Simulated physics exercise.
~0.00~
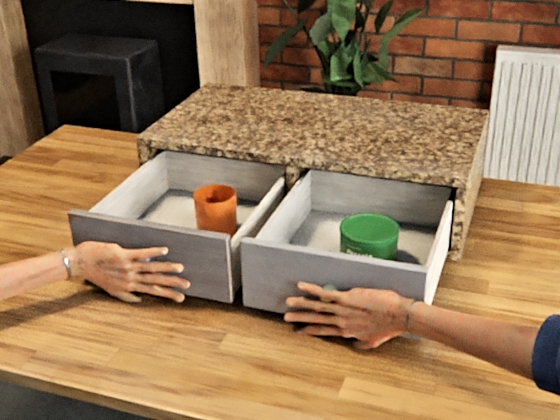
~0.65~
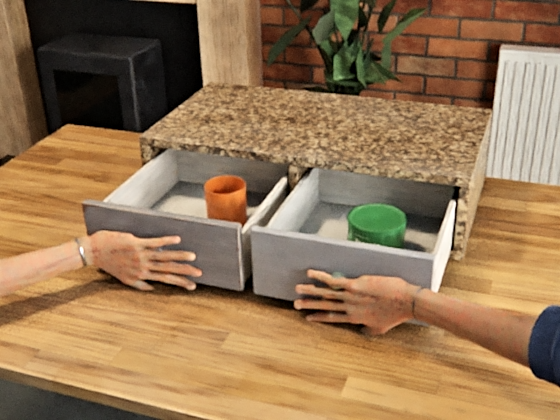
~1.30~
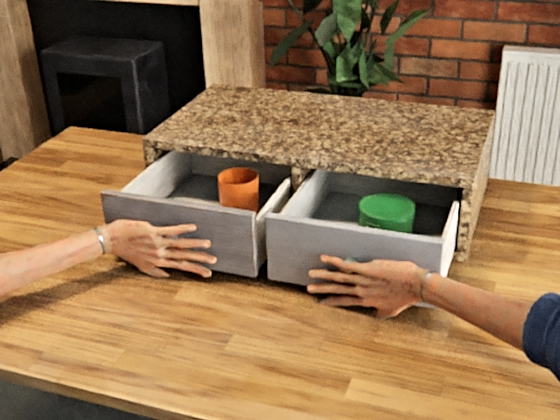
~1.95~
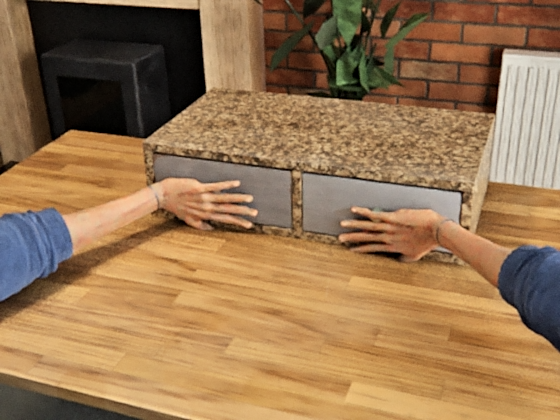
On a wooden table in front of a brick wall, two hands pushed in a pair of open drawers, one holding an orange beaker and the other a green tub, until both slid fully shut inside the speckled chest.
